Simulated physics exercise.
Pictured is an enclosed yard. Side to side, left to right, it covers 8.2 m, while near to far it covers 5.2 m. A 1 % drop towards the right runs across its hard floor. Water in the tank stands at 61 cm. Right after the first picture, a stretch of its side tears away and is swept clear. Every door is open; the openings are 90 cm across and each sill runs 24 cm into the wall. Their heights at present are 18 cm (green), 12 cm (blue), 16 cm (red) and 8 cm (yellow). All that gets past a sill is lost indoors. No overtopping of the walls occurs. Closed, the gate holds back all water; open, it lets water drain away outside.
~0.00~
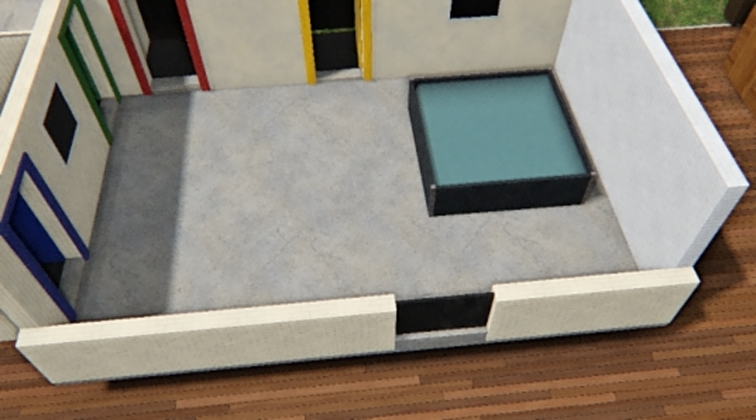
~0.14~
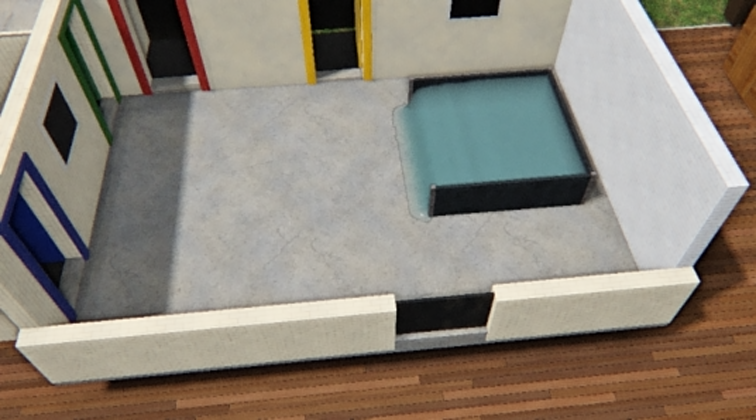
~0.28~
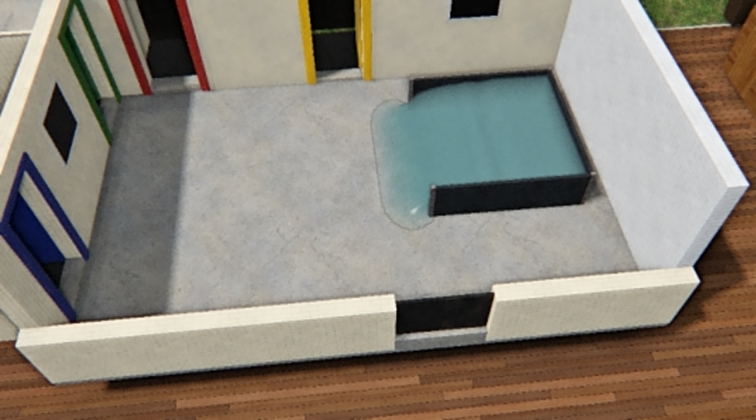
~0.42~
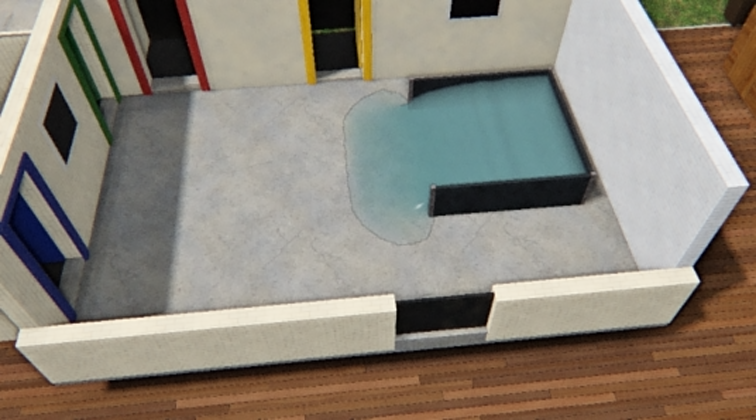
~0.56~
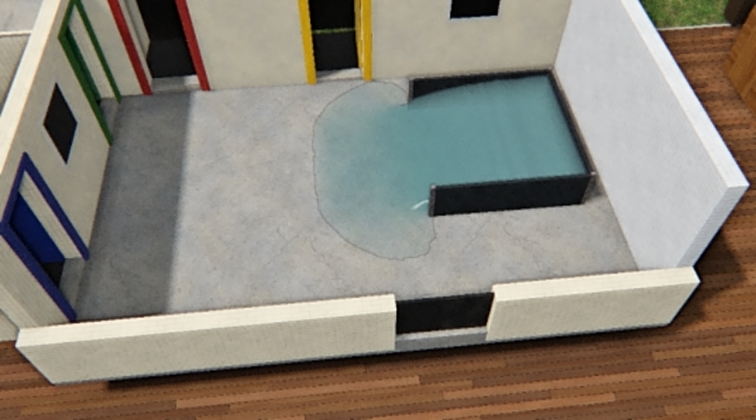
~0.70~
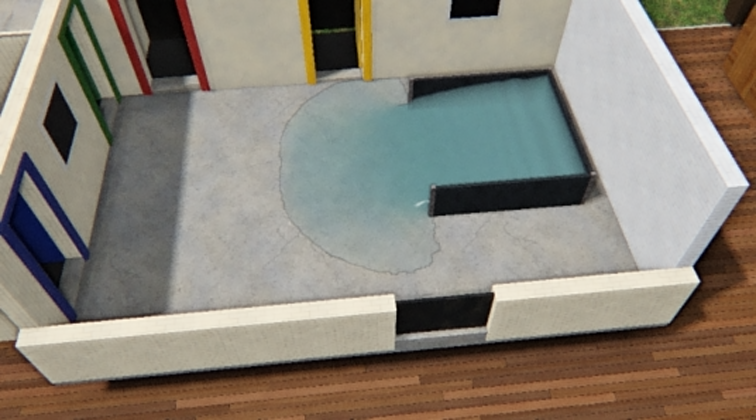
We see a walled yard with blue, green, red and yellow doorways and a dark tank of still water; the tank's left side opens, and water pours out, spreading leftward across the grey floor in a widening, rounded sheet.
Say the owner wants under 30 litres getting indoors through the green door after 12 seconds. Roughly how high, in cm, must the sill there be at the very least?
At the very least some 25 cm.
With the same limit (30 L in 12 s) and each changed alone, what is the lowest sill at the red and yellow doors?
About 16 cm at red and 8.5 cm at yellow.
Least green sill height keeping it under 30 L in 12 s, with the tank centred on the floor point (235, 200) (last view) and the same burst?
21 cm or thereabouts.
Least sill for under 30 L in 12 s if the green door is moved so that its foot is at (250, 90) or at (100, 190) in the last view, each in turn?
Around 9.5 and 18 cm respectively.
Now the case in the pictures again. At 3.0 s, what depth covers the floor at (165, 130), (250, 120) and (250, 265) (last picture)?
Going through the spots in order gives 8, 6 and 5 centimetres.
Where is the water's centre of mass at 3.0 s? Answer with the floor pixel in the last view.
Roughly (309, 174).
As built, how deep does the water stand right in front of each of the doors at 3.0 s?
Centimetres: Green = 34, blue = 19, red = 12, yellow = 11.
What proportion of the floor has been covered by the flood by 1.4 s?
Wet share: Near 45 %.
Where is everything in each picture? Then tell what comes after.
The first frame shows still water, 61 cm deep, in the tank at (495, 128); the green door at (95, 78) is dry.
In the second frame, water pours out at (422, 151) and has run 0.2 m, to (417, 213); about 8 cm deep outside, 61 cm at the back.
In the third frame, water pours out at (422, 152) and has run 0.7 m, to (389, 209); about 11 cm deep outside, 61 cm at the back.
In the fourth frame, the front is at (351, 167), 1.2 m from the gap at (422, 153); 3.2 m2 of floor is wet, 61 cm left at the back.
In the fifth frame, water pours out at (422, 153) and has run 1.7 m, to (320, 189); about 8 cm deep outside, 61 cm at the back.
In the sixth frame, the front is at (287, 191), 2.3 m from the gap at (422, 153); 7.3 m2 of floor is wet, 60 cm left at the back; the green door at (95, 78), 5.5 m from the gap, is still 3.1 m from the nearest water.
After 1.4 s water covers 45 % of the floor, deepest (25 cm) near (411, 184); it has not reached the green door.
After 3.0 s water covers 70 % of the floor, deepest (38 cm) near (67, 354); 34 cm at the green door, 15 litres in over its 18 cm sill.
After 12.0 s water covers 95 % of the floor, deepest (22 cm) near (583, 147); 4 cm at the green door, 95 litres in over its 18 cm sill.
At the green door as built, the water arrived by 2.0 s and peaked near 34 cm at 3.0 s.
With a sill of 22.5 cm, 47 litres would have come in within the 12 s; with 30.5 cm, 7 litres. So under 30 litres takes about 25 cm.
